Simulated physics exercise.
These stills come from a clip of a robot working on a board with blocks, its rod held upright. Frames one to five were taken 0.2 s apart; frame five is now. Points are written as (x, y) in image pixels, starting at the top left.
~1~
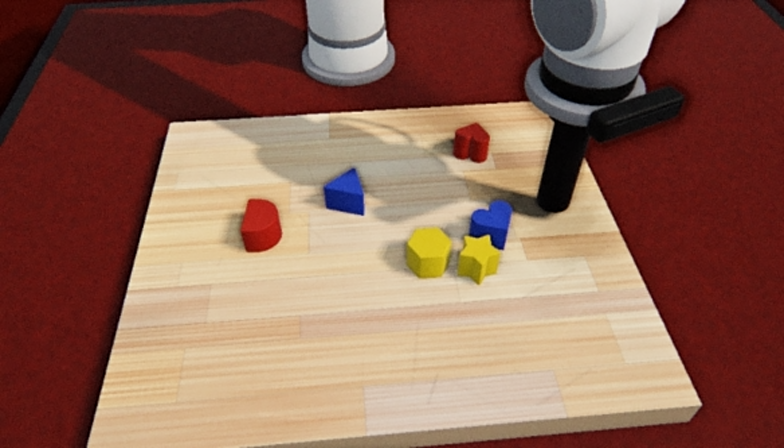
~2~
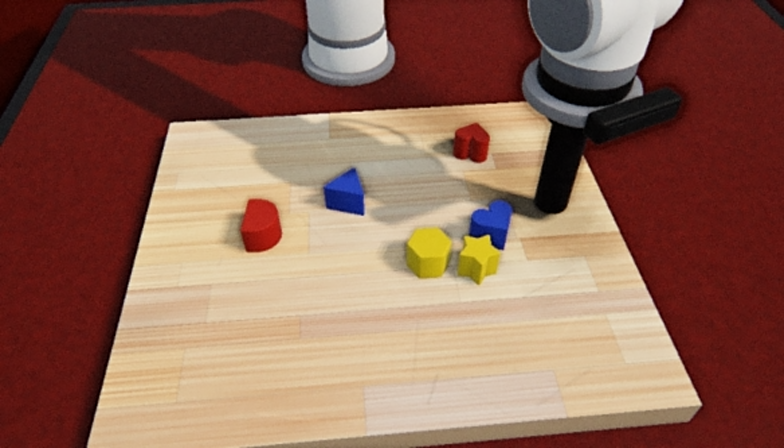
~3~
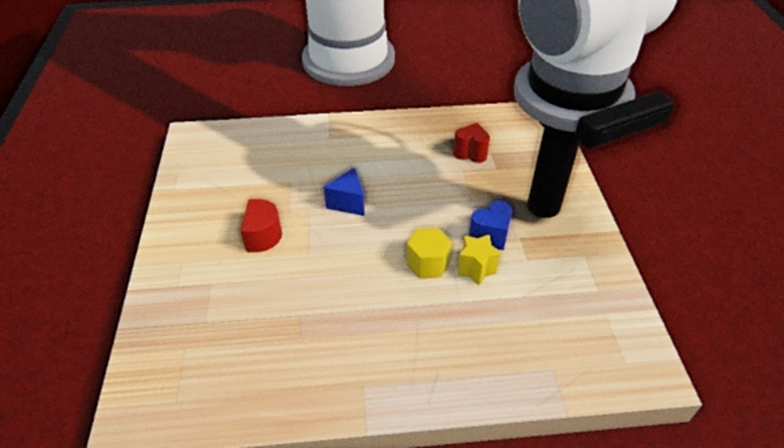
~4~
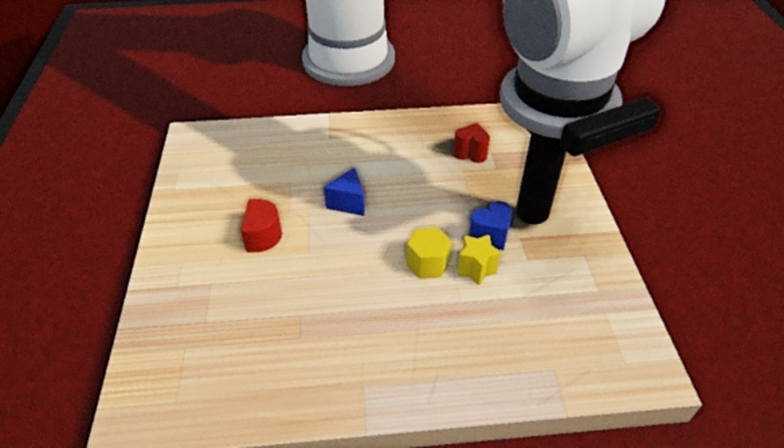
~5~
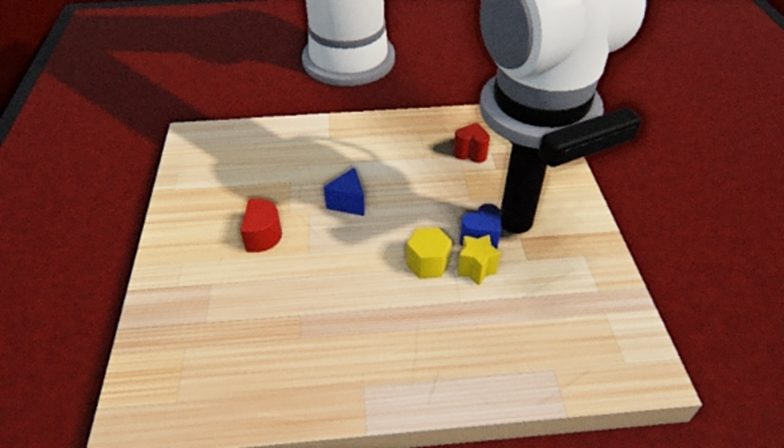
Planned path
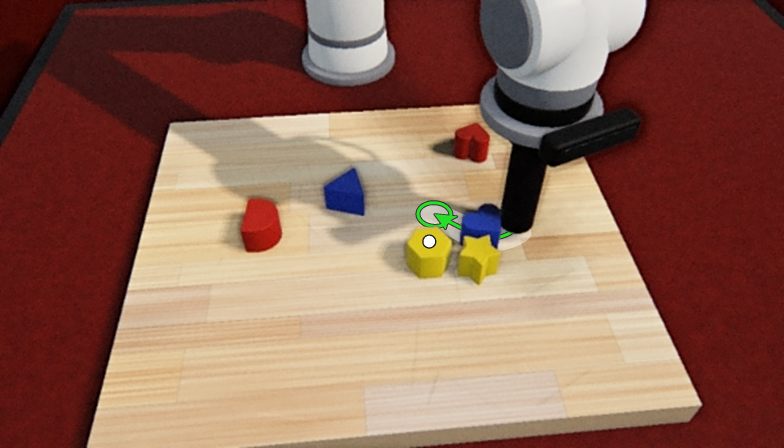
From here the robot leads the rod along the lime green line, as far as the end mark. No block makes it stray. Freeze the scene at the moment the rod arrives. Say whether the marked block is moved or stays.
The block in question is displaced by the end.
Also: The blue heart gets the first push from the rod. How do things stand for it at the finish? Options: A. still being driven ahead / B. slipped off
I choose B.
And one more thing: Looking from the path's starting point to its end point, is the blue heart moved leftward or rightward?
It gets pushed left.
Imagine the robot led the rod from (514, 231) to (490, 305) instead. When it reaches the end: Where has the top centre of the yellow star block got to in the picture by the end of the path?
It should be at about (465, 261).
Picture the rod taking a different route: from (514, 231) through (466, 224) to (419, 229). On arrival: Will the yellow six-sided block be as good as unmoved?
I believe not.
The drawn path runs from (514, 231) by way of (487, 238) and (460, 227) to (434, 214); the dot is on the yellow six-sided block.
On the path given first. One third of the way, rod (488, 230); yellow six-sided block (426, 243); blue heart (457, 221), turned 15° anticlockwise.
Two thirds of the way, rod (460, 219); yellow six-sided block (417, 246), turned 30° anticlockwise; blue heart (431, 216), turned 45° anticlockwise.
At the end, rod (435, 206); yellow six-sided block (415, 247), turned 35° anticlockwise; yellow star block not moved; blue heart (423, 215), turned 60° anticlockwise.
